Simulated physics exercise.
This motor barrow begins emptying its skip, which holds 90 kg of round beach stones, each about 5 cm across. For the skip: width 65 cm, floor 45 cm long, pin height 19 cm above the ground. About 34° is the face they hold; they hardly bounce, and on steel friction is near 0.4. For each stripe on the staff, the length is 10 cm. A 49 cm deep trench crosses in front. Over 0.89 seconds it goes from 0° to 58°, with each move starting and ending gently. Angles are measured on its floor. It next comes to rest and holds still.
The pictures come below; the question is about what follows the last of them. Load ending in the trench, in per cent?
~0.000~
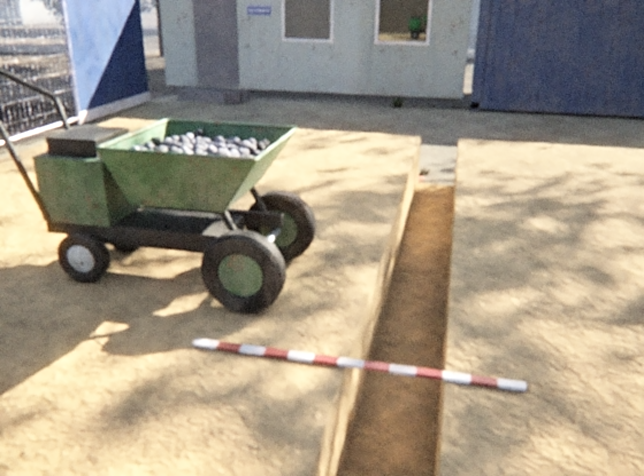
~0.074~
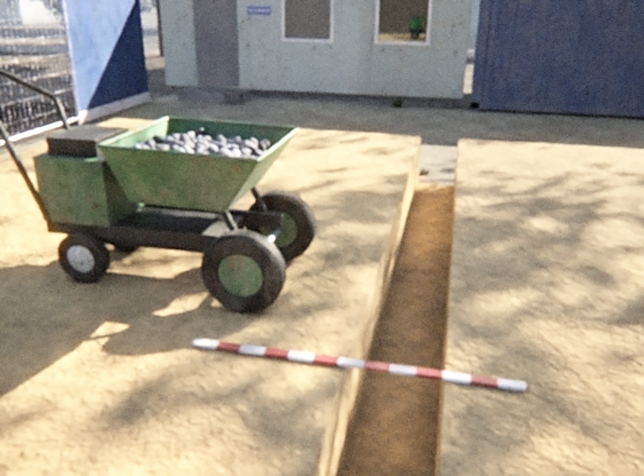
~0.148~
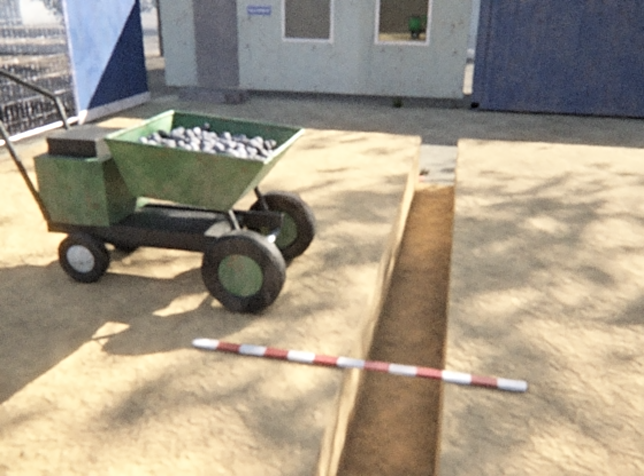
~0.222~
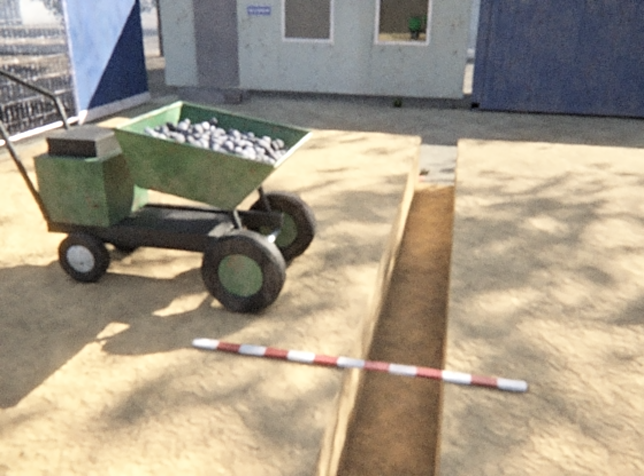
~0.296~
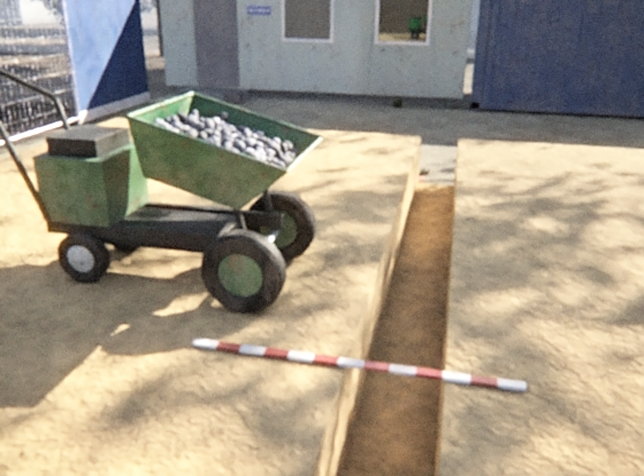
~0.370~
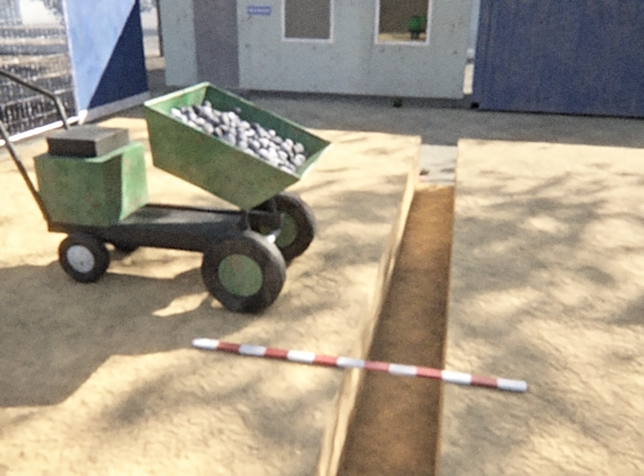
65 per cent.
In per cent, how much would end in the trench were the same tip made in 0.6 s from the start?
That works out at about 60 in a hundred.
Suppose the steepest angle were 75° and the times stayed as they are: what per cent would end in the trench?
Roughly 85% would end there.
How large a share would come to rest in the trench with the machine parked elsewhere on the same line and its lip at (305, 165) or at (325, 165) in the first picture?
Around 40% for the first place and 25% for the second.
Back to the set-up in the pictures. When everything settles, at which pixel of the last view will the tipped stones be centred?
Resting centre: About (407, 377).
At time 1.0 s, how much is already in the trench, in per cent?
About 15 per cent by then.
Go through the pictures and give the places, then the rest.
In the first picture, lip at (255, 160), floor tilted 0°, highest stones at (197, 143).
In the second picture, the skip is at 1°, its lip at (258, 161); the top of the load is at (197, 140); the stones move at 0.2 m/s on average.
In the third picture, the skip is at 4°, its lip at (265, 163); the top of the load is at (191, 135); the stones move at 0.5 m/s on average.
In the fourth picture, the skip is at 9°, its lip at (275, 166); the top of the load is at (186, 128); the stones move at 0.6 m/s on average.
In the fifth picture, lip at (287, 172), floor tilted 15°, highest stones at (193, 121); the stones move at 0.8 m/s on average.
In the sixth picture, the skip is at 22°, its lip at (300, 180); the top of the load is at (201, 111); the stones move at 0.8 m/s on average.
After 0.7 s the floor is at 49°; 100 % in the skip; the foremost stones are at (336, 196).
After 1.0 s the floor is at 58°; 82 % in the skip, 17 % in the trench; the foremost stones are at (426, 308).
After 1.3 s the floor is at 58°; 51 % in the skip, 1 % short of the trench, 44 % in the trench, 5 % past the trench; the foremost stones are at (510, 316).
After 3.3 s the floor is at 58°; 30 % in the skip, 65 % in the trench, 5 % past the trench; the foremost stones are at (566, 326).
